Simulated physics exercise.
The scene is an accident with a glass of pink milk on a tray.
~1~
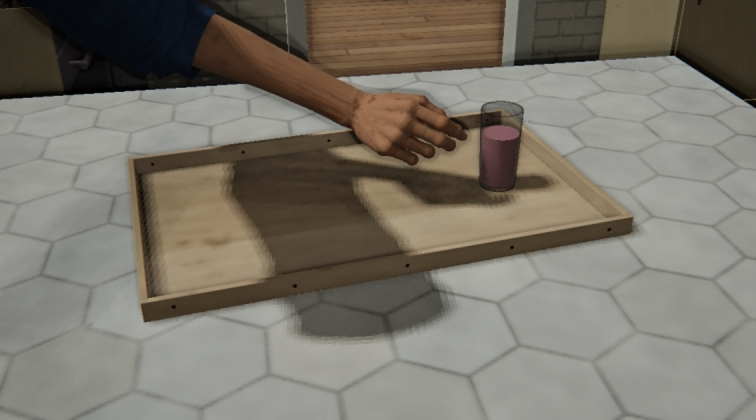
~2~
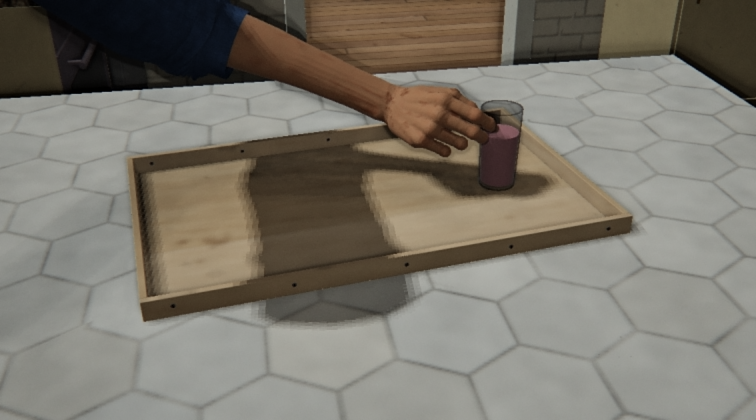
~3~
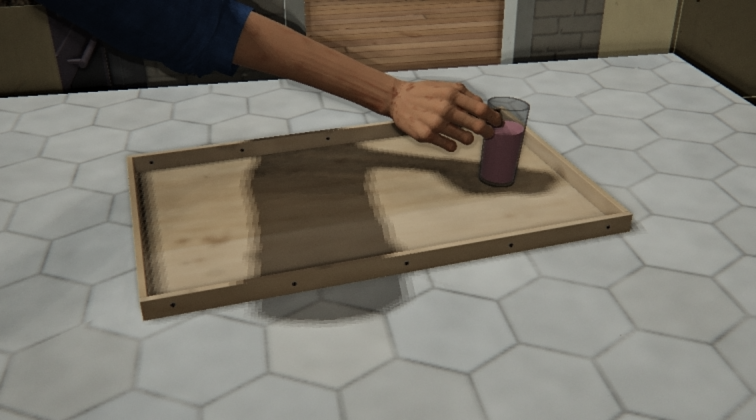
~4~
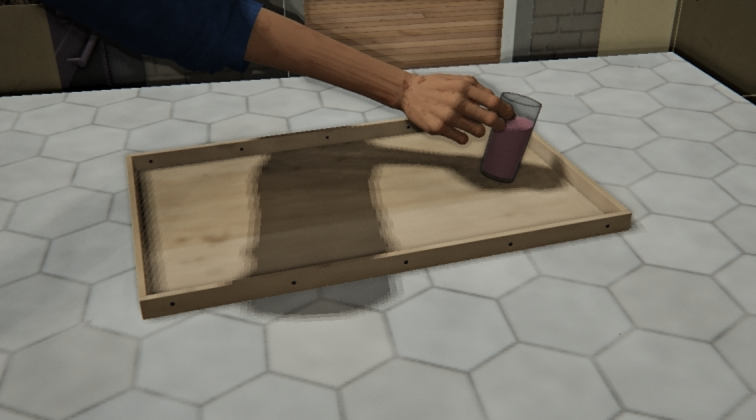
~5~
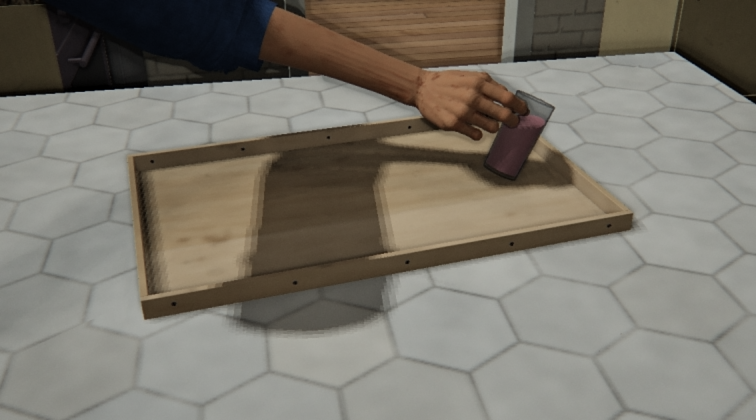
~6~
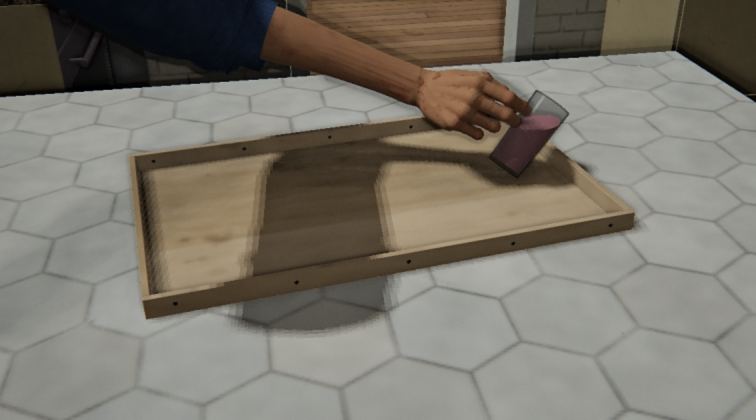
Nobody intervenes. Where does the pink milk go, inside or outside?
The pink milk gets out on to the top.
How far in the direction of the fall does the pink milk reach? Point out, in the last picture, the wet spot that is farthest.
Leading edge approx. (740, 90).
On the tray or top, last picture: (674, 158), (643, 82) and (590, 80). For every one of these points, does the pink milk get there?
Well, the first one is gotten to, the second one is left alone, and the last one is left alone.
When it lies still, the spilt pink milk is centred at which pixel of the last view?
Near (702, 130).
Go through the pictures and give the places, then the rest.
In the first picture, it stands upright; glass (500, 145) about two thirds full; tray (385, 256).
The second picture shows fingers against its side; glass about two thirds full, surface at (501, 133).
The third picture shows fingers against its side; glass (503, 141) about two thirds full.
The fourth picture shows fingers against its side; glass about two thirds full, surface at (513, 124); tray (384, 253).
The fifth picture shows fingers against its side; glass (519, 134) tipped 25°.
In the sixth picture, it is falling; glass (529, 133) tipped 40°.
A moment on, the glass lies across the rim; the puddle covers about as much as a plate; it spreads outside the tray.
Further on, the puddle covers about as much as a tray; it spreads outside the tray.
When it is over, the puddle covers about as much as a tray; it spreads outside the tray.
